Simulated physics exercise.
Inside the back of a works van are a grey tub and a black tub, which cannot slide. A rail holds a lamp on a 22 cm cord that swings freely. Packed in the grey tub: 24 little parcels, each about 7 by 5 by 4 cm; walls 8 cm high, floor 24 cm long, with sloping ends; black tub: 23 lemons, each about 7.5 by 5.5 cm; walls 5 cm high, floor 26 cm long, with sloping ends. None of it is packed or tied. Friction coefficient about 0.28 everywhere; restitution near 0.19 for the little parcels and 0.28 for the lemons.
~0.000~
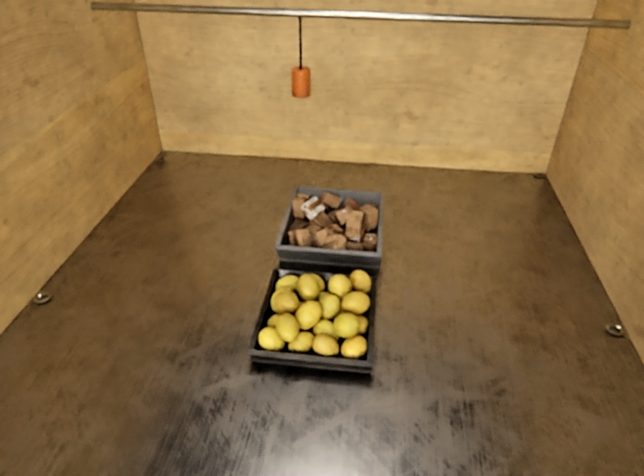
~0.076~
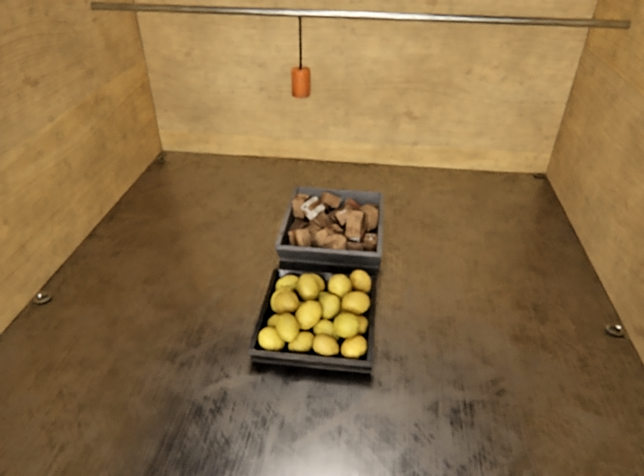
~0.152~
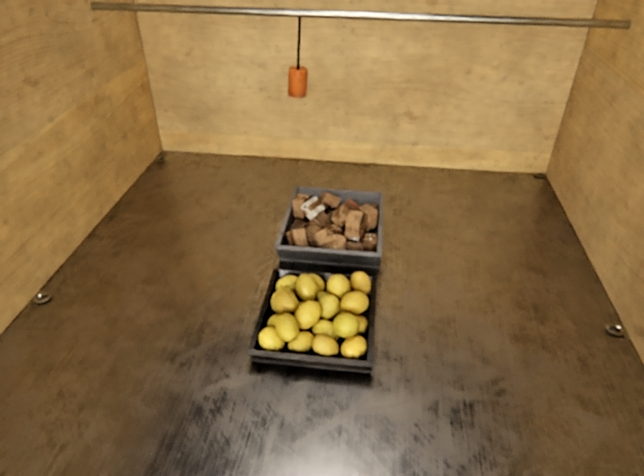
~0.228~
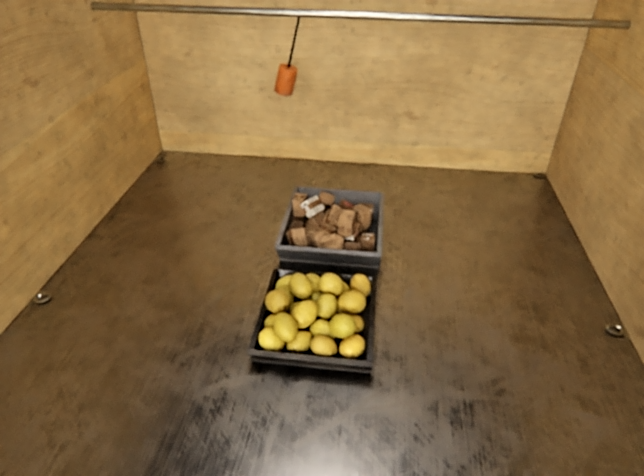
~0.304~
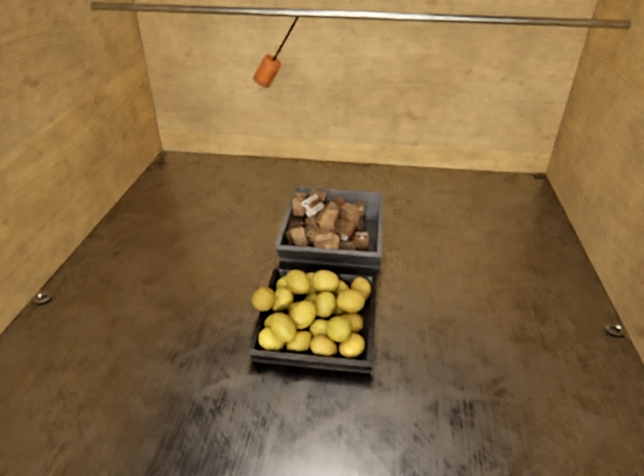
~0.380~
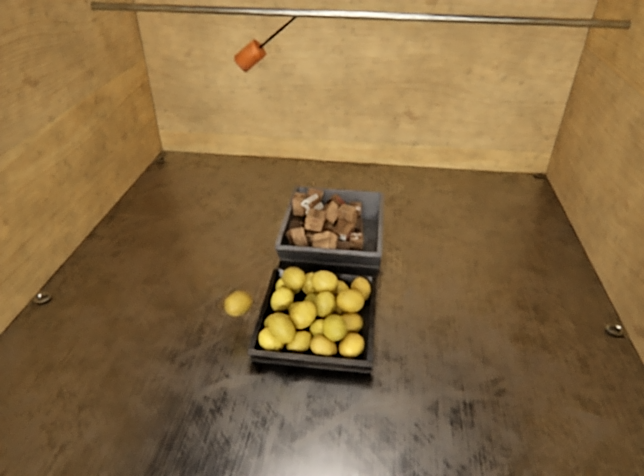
To begin with, an orange lamp hangs straight down from a rail above a grey tub of small brown parcels and a black tub of lemons. The lamp then swings left, higher and higher, as the parcels and lemons shift left, and one lemon leaves the black tub over its left side.
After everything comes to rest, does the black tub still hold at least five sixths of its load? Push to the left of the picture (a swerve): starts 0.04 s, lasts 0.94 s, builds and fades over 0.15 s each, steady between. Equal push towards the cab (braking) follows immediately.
No: Spill: Past one sixth.
After 0.72 s, grey tub 23 in, 1 out and black tub 20 in, 3 out.
After 1.15 s, grey tub 23 in, 1 out and black tub 18 in, 5 out.
After 1.75 s, grey tub 23 in, 1 out and black tub 16 in, 7 out.
When it is over (at 2.52 s), grey tub 23 in, 1 out and black tub 16 in, 7 out. Asked share, 7 of 23, 30 per cent.
